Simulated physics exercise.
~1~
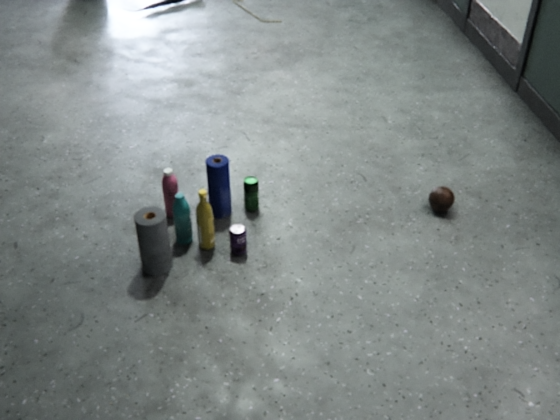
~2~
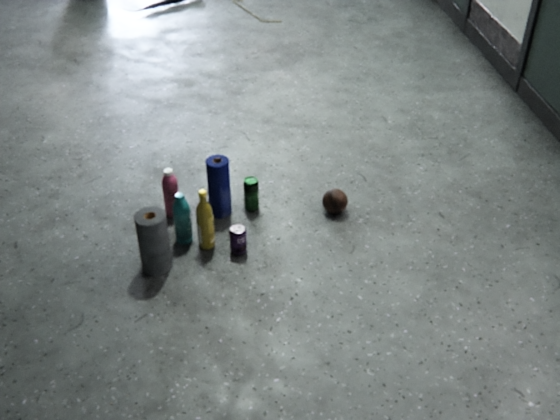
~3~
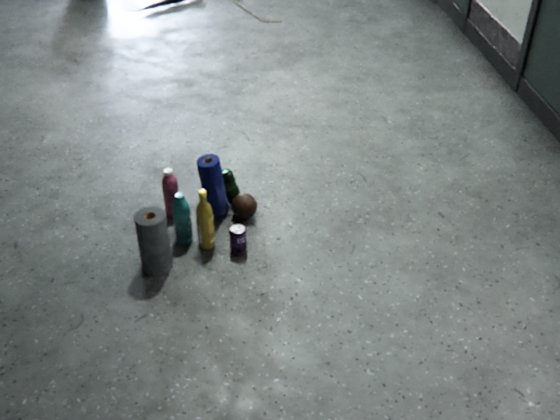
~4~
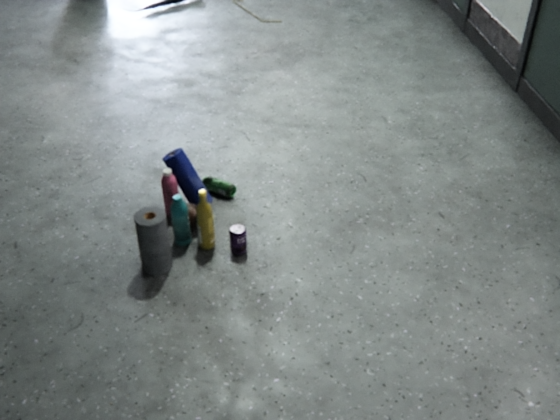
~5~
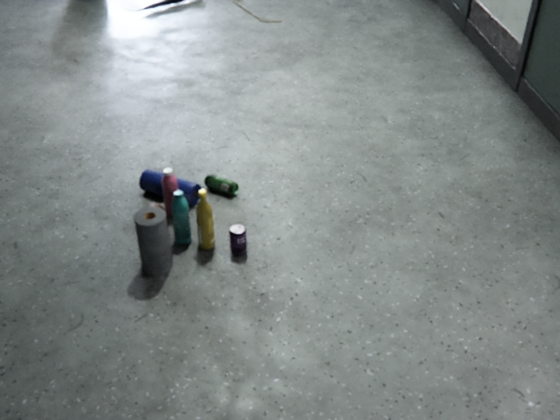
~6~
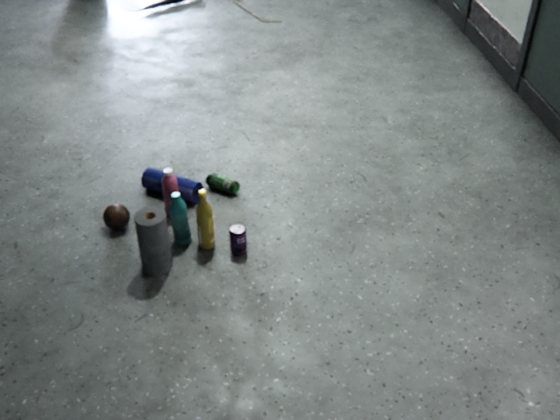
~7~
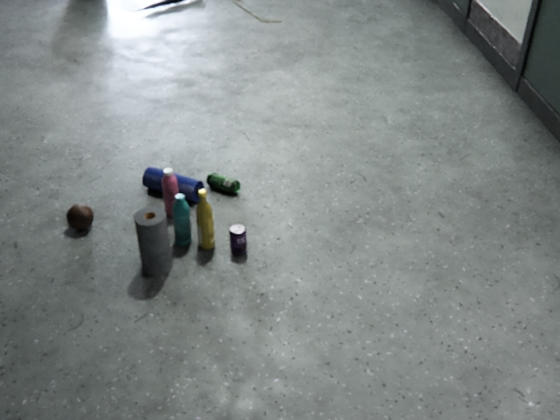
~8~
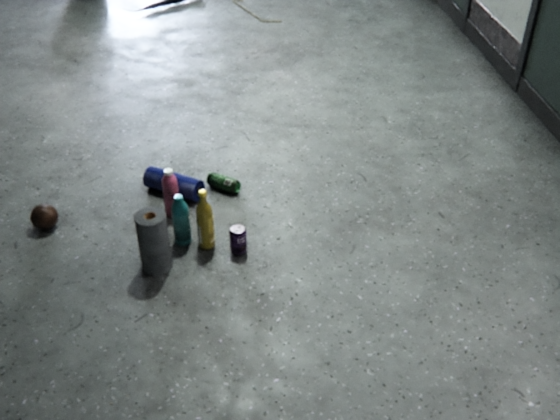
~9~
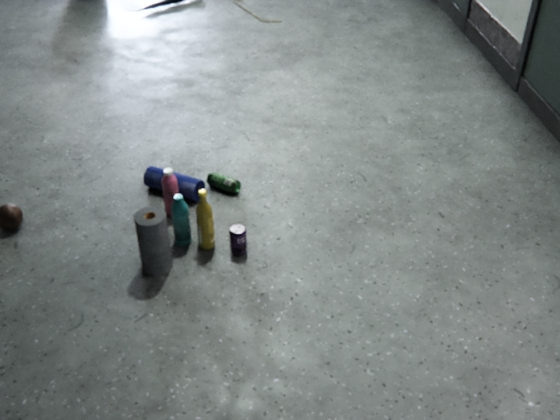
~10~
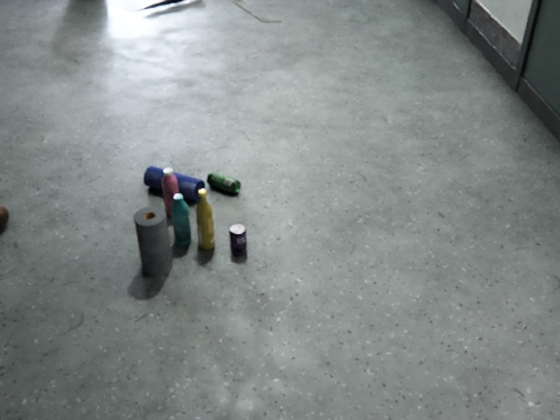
A brown ball rolls left, knocks over the blue roll and green can, and rolls on to the left edge.
